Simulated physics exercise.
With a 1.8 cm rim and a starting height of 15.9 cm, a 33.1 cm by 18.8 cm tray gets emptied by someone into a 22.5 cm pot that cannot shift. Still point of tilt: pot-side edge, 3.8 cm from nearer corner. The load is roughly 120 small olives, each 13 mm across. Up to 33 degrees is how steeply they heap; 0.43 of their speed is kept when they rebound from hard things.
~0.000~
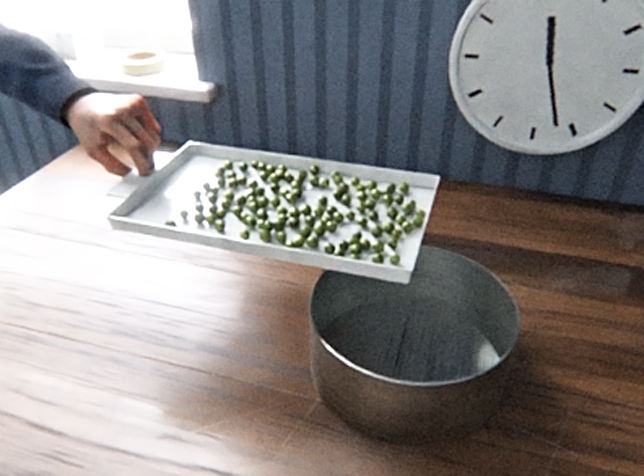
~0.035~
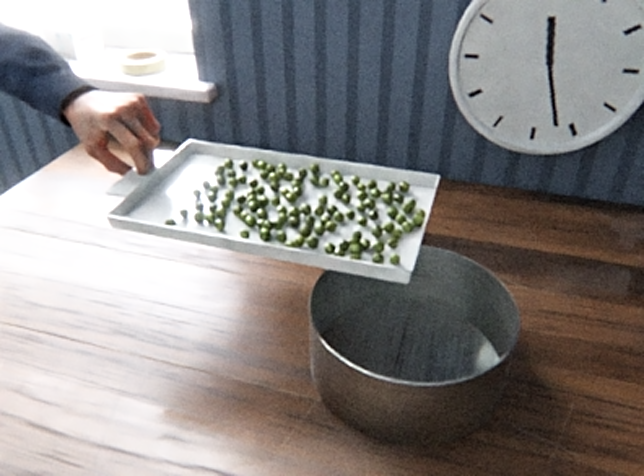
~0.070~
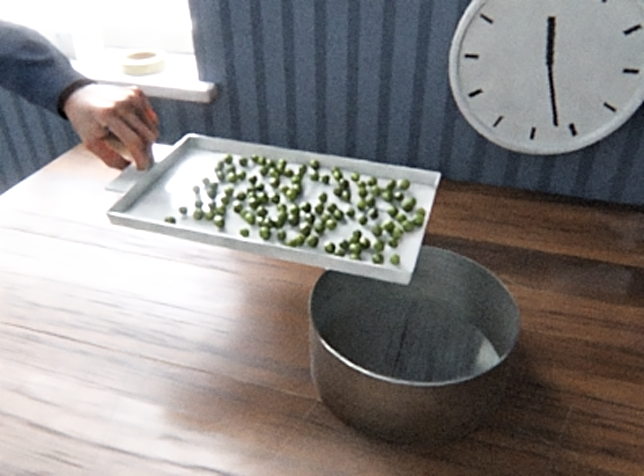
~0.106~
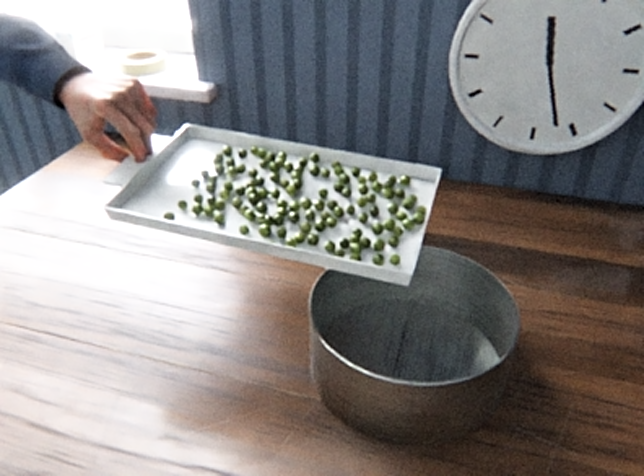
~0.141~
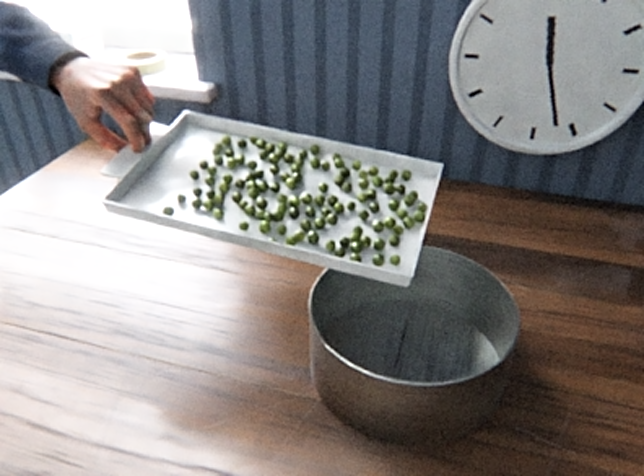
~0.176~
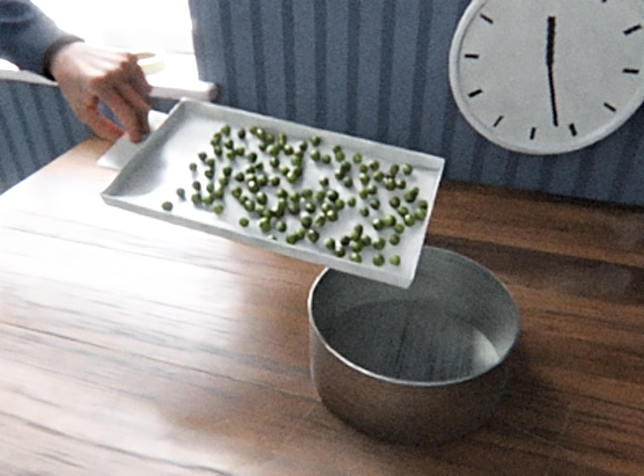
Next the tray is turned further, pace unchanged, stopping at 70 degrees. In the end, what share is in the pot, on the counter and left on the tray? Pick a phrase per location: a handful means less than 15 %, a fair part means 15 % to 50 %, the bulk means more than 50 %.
Pot: A handful, counter: A handful, tray: The bulk.
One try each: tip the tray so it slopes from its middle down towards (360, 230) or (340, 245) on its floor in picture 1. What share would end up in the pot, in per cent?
Estimate: Some 30 % and some 20 % respectively.
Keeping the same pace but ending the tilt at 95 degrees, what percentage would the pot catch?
In that case it comes to about 60 in a hundred.
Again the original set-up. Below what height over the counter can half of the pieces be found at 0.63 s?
Height: Around 22 cm.
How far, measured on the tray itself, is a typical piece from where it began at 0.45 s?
It has moved some 4 cm from its start.
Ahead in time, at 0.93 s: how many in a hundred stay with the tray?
It works out to near 95 per cent of the load.
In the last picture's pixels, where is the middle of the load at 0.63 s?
Load centre: About (338, 215) px.
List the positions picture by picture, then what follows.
Tray tilt 0 degrees, front corners at (109, 215) and (409, 269); middle of the pieces at (307, 211); pot at (412, 304), in the first picture.
Tray tilt 1 degrees, front corners at (109, 214) and (409, 269); middle of the pieces at (307, 210), in the second picture.
Tray tilt 2 degrees, front corners at (108, 211) and (409, 270); middle of the pieces at (307, 208), in the third picture.
Tray tilt 5 degrees, front corners at (107, 206) and (409, 272), lowest corner right front; middle of the pieces at (307, 204), in the fourth picture.
Tray tilt 9 degrees, front corners at (105, 199) and (410, 274), lowest corner right front; middle of the pieces at (307, 199), in the fifth picture.
Tray tilt 12 degrees, front corners at (103, 193) and (410, 276), lowest corner right front; middle of the pieces at (307, 194); pot at (412, 304). Its pace works out near 105 degrees a second, in the sixth picture.
After 0.45 s, tilt 41 degrees; the tray holds 100 %, the pot 0 %.
Then, at 0.63 s, tilt 60 degrees; the tray holds 100 %, the pot 0 %.
After 0.93 s, tilt 70 degrees; the tray holds 95 %, the pot 5 %.
By 1.7 s all is still; pot 10 %, counter 5 %, tray 90 %.
